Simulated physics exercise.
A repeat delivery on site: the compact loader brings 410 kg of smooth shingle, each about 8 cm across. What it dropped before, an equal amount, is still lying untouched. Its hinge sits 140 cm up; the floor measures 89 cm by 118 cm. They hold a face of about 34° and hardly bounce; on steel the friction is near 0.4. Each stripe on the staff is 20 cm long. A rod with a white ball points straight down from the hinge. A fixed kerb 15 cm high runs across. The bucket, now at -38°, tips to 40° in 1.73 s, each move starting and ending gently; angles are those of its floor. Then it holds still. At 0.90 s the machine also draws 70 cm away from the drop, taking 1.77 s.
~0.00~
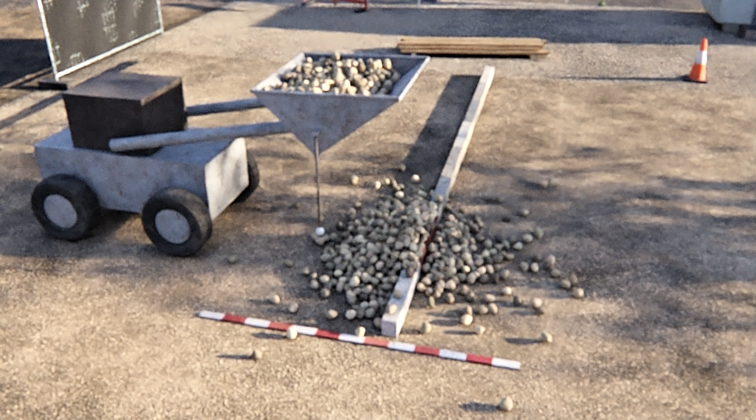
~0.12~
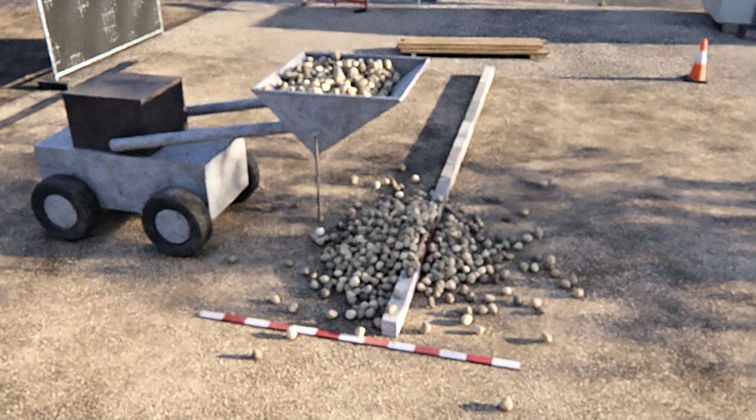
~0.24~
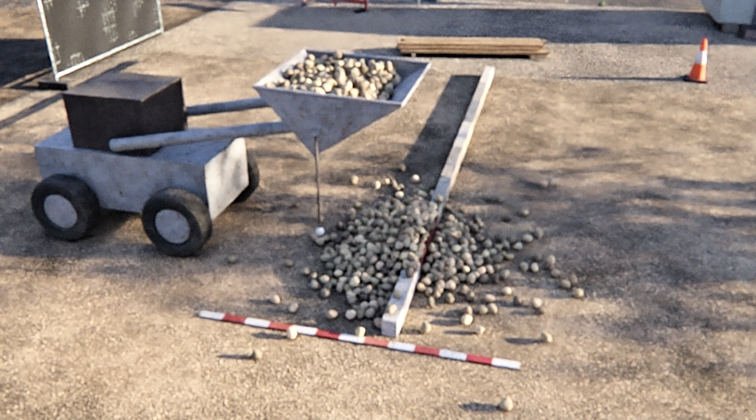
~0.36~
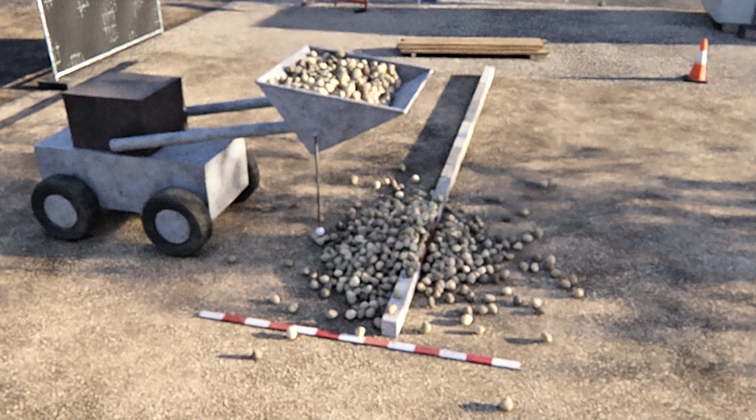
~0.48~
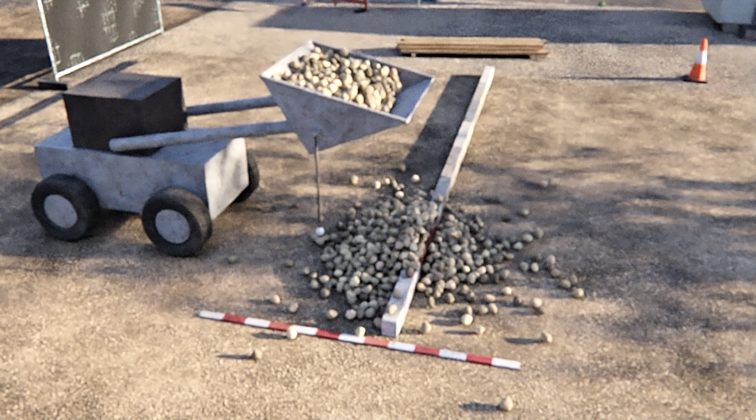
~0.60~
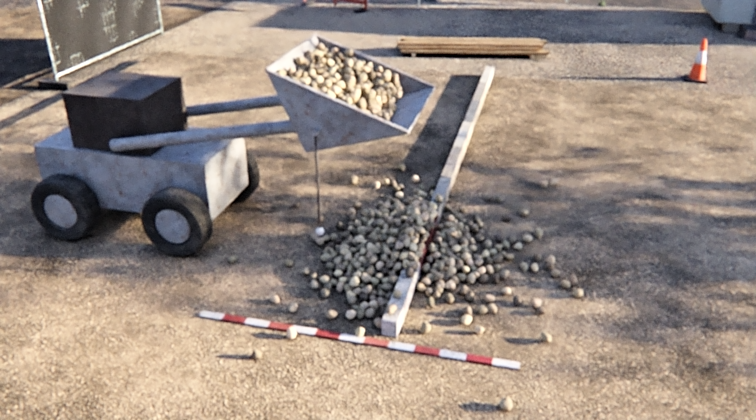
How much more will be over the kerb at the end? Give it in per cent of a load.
About 36 per cent.
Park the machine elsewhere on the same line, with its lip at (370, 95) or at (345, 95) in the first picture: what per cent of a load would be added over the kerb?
First some 10, then 0 per cent.
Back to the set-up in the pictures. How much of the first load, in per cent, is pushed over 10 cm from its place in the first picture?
Roughly 20 per cent of them.
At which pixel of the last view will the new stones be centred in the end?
Around (400, 238).
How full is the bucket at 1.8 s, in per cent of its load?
Roughly 10 per cent is still inside.
After 1.3 s the floor is at 28°; in per cent of one load, 91 in the bucket, 84 on this side of the kerb, 25 over the kerb; the foremost stones are at (559, 268).
After 1.8 s the floor is at 40°; in per cent of one load, 12 in the bucket, 140 on this side of the kerb, 48 over the kerb; the foremost stones are at (559, 268).
After 3.1 s the floor is at 40°; in per cent of one load, 0 in the bucket, 139 on this side of the kerb, 61 over the kerb; the foremost stones are at (587, 259).
After 5.8 s the floor is at 40°; in per cent of one load, 0 in the bucket, 139 on this side of the kerb, 61 over the kerb; the foremost stones are at (587, 259). Net gain over the kerb, 36.
